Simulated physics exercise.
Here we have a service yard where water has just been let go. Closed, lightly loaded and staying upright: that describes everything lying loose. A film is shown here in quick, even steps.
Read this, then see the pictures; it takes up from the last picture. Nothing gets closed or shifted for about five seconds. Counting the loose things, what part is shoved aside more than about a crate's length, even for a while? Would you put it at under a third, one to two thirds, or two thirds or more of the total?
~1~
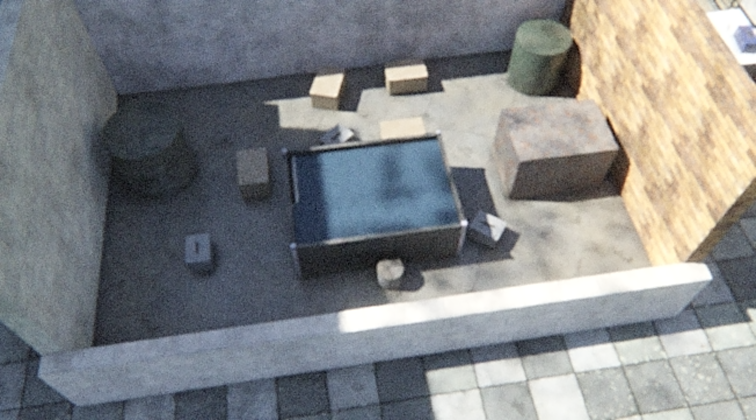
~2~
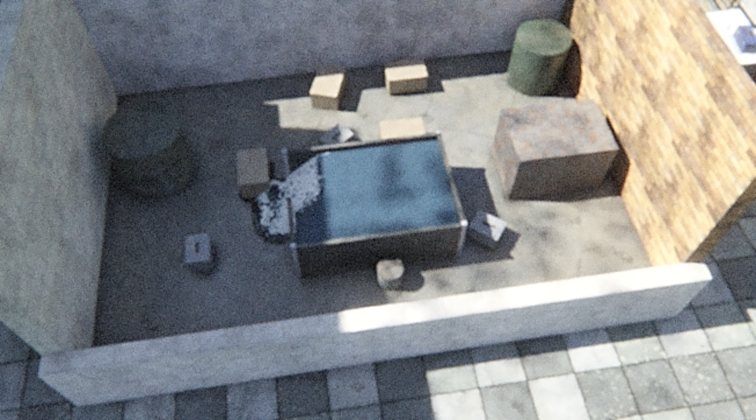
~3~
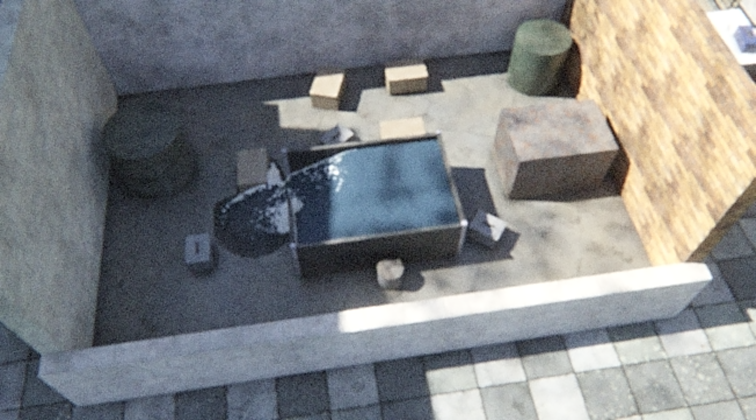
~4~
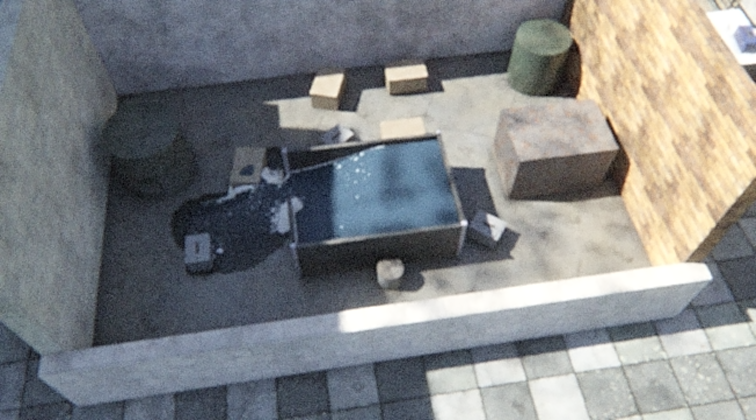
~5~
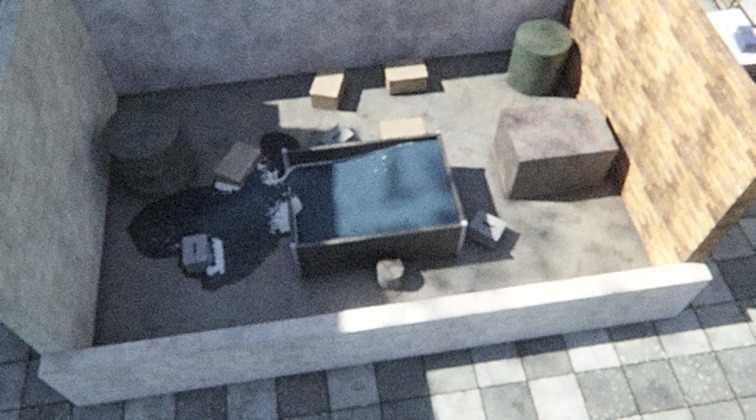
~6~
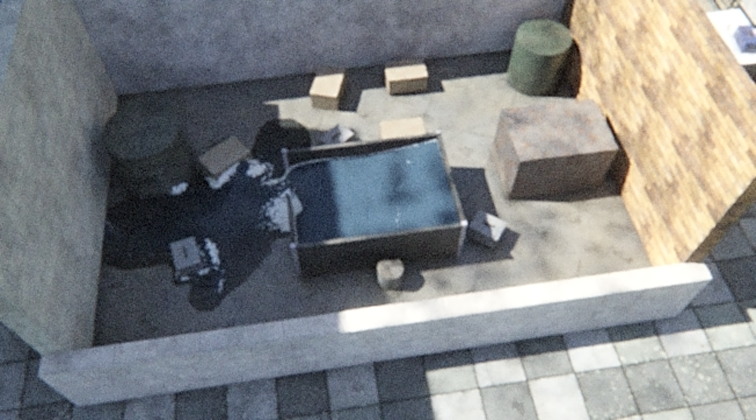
I expect the share pushed well aside to be a third to two thirds.
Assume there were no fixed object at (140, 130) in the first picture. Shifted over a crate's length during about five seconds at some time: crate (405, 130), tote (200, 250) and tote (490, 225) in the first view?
First object never went far; second object was driven off; third object never went far.
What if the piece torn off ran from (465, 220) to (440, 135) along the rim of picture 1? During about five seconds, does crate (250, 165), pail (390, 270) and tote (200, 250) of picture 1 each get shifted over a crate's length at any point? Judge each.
Results in order: Stayed within it / moved that far / stayed within it.
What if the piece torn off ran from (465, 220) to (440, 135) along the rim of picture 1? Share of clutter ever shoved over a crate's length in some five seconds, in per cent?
About 40 %.
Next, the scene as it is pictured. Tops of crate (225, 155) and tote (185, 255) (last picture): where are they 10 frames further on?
They end up close to (201, 79) and close to (135, 337).
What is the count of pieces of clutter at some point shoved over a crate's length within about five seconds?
Number: 3.
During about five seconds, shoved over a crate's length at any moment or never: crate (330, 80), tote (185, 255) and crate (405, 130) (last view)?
The first is not so far, the second driven that far, and the third not so far.
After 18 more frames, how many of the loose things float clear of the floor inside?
The count is 1.
A moment on, 2 of 8 are well off their spots; 0 afloat.
Next, 2 of 8 are well off their spots; 1 afloat.
Later, 2 of 8 are well off their spots; 1 afloat.
In the end, 3 of 8 are well off their spots, and 3 have been at some point; 2 afloat.
